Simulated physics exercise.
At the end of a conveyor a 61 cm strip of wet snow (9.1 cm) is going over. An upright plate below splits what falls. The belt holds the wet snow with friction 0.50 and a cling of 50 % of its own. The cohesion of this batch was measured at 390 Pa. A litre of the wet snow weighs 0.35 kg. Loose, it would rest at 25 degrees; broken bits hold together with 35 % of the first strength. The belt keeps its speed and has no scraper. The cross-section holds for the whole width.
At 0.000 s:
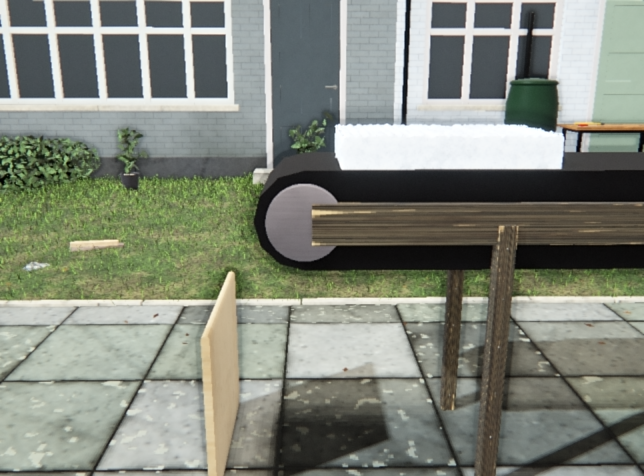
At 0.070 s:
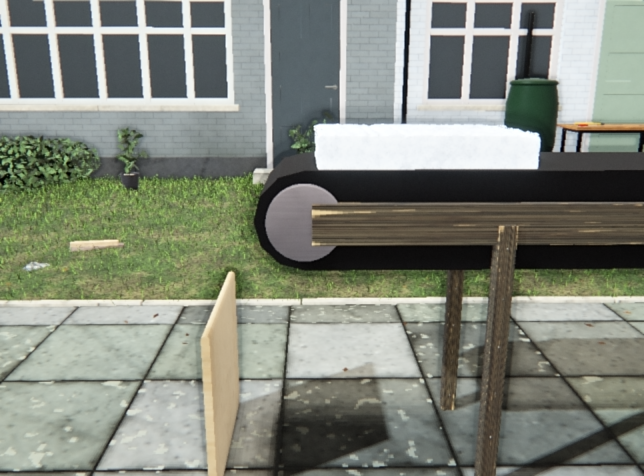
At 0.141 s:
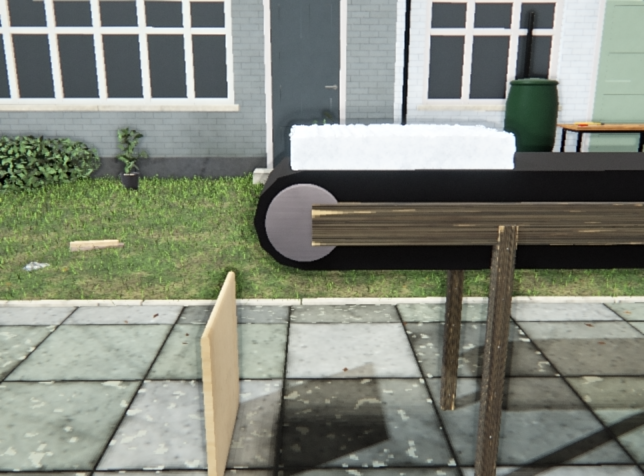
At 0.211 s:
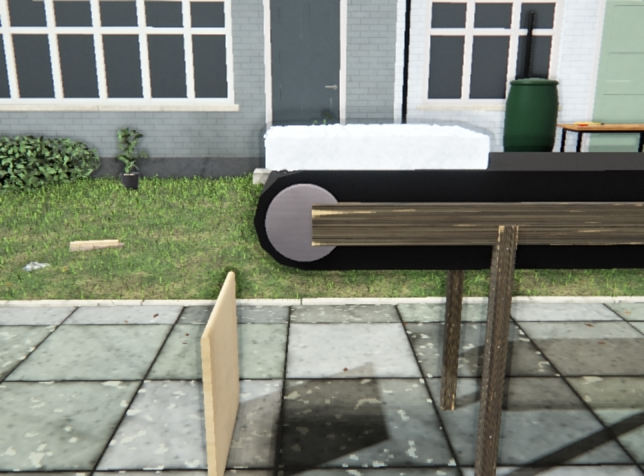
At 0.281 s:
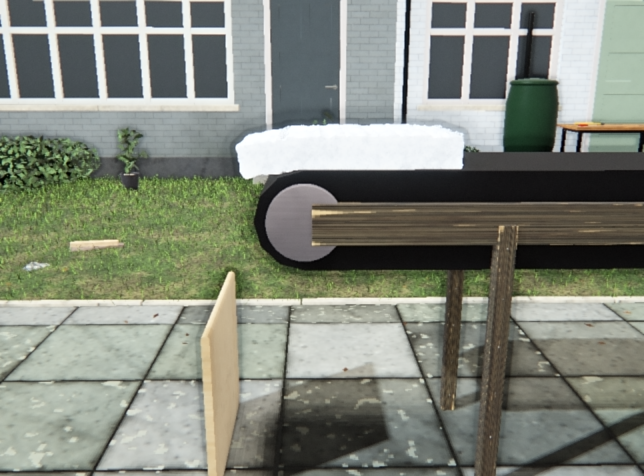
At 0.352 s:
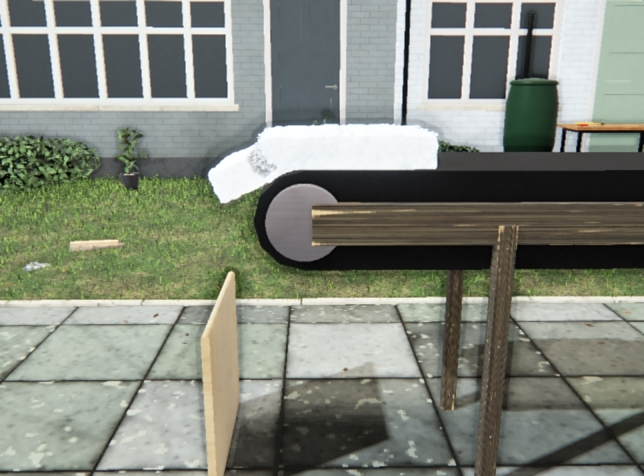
In a garden beside a brick house, a conveyor belt carried a white slab of wet snow to the left, and its front edge slid past the roller, bent downward and began cracking.
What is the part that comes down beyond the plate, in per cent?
It comes to some 97 %.
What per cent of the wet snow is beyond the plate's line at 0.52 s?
Some 25 per cent.
After 0.52 s, 24 % is beyond the plate's line.
After 0.72 s, 55 % is beyond the plate's line.
After 0.93 s, 93 % is beyond the plate's line.
After 1.13 s, 97 % is beyond the plate's line.
After 2.33 s, at the end, 97 % is beyond the plate's line.
